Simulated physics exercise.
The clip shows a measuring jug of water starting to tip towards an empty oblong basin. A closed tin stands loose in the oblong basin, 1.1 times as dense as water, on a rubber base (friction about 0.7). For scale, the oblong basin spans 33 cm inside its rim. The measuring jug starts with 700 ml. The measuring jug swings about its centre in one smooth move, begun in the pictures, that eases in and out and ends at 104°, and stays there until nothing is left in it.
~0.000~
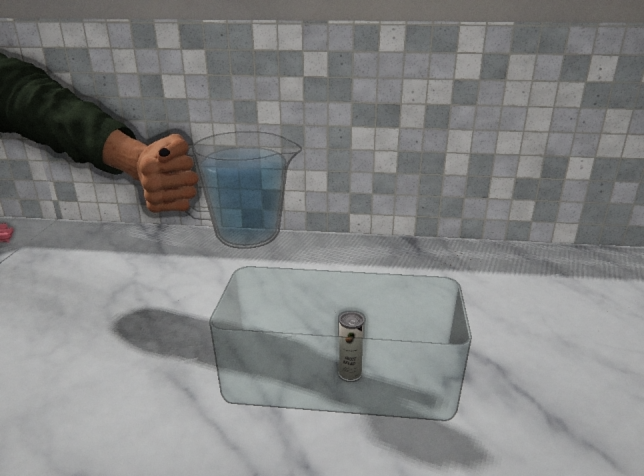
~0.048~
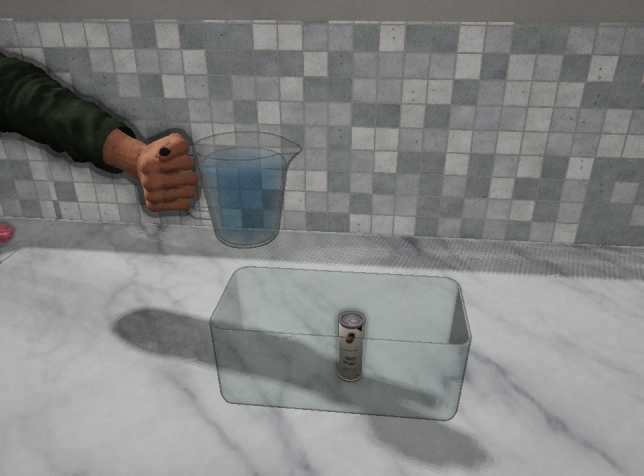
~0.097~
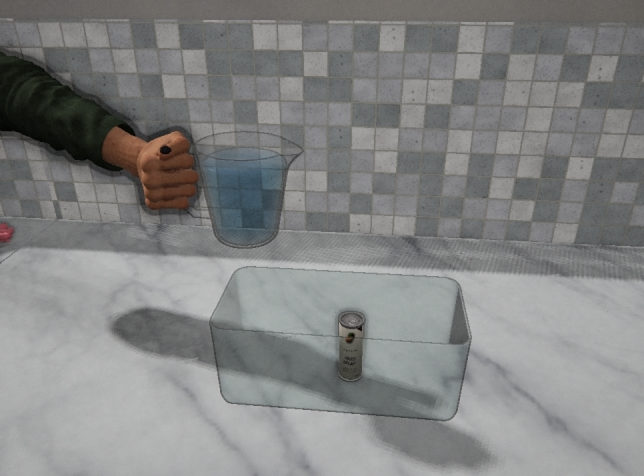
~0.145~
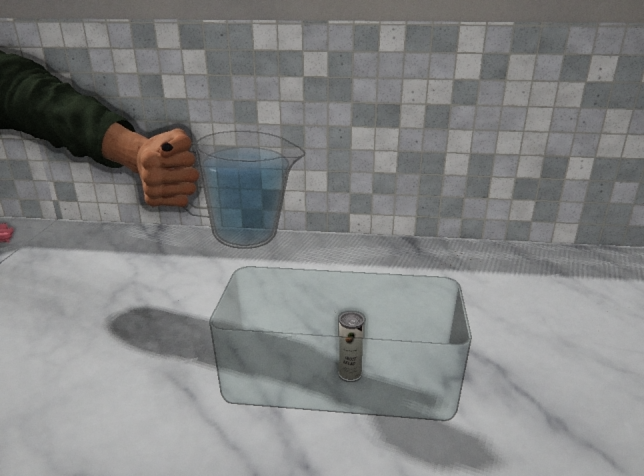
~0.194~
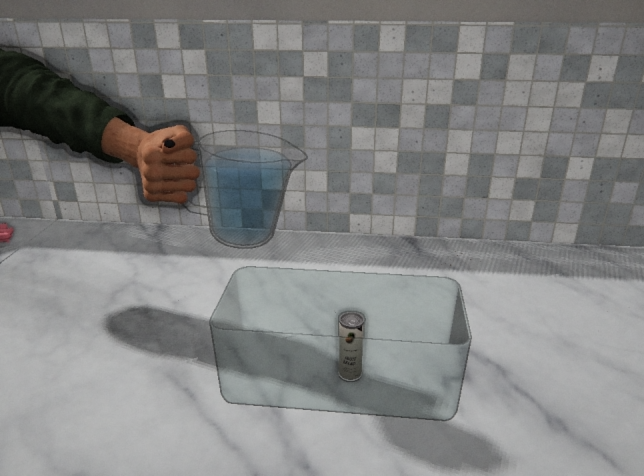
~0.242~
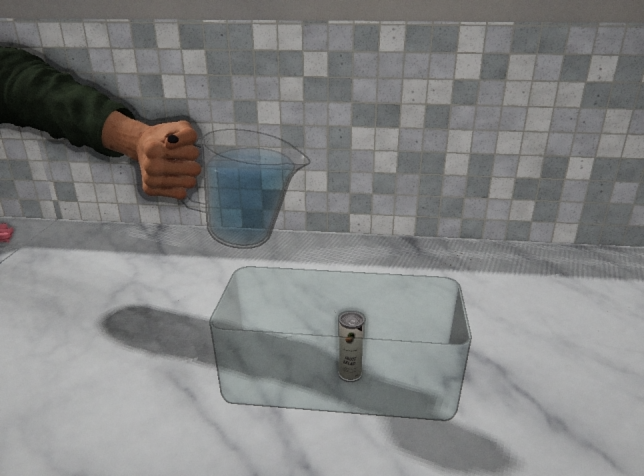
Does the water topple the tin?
It remains upright.
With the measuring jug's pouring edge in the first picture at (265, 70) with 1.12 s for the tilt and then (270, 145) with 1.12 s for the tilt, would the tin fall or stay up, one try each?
First it falls; then it falls.
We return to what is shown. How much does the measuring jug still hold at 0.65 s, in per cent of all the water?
Near 74 in a hundred.
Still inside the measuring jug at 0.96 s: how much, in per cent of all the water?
About 20 per cent.
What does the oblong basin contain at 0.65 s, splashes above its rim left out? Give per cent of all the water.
Some 5 per cent.
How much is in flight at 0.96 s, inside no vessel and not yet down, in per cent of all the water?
Some 20 per cent.
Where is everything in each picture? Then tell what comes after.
It leans 0°; its right rim is at (302, 149); the water meets the walls at (203, 157) and (287, 159); the oblong basin's rim runs from (224, 295) to (464, 310); the tin's top is at (352, 322), in the first frame.
It leans 0°; its right rim is at (302, 149); the water meets the walls at (203, 157) and (288, 160), in the second frame.
It leans 2°; its right rim is at (303, 151); the water meets the walls at (203, 156) and (288, 161), in the third frame.
It leans 4°; its right rim is at (305, 153); the water meets the walls at (205, 156) and (290, 162), in the fourth frame.
It leans 8°; its right rim is at (308, 157); the water meets the walls at (208, 157) and (293, 162), in the fifth frame.
It leans 12°; its right rim is at (310, 161); the water meets the walls at (209, 158) and (297, 163), in the sixth frame.
By 0.65 s the tilt is 66° and 75 per cent is still to pour; the tin stands where it began.
By 0.96 s the tilt is 99° and 20 per cent is still to pour; the tin stands where it began.
By 1.28 s the tilt is 104° and 1 per cent is still to pour; the tin stands 1 cm from where it began.
By 1.62 s the tilt is 104° and 0 per cent is still to pour; the tin stands 1 cm from where it began.
At rest the tin stands 1 cm from where it began.
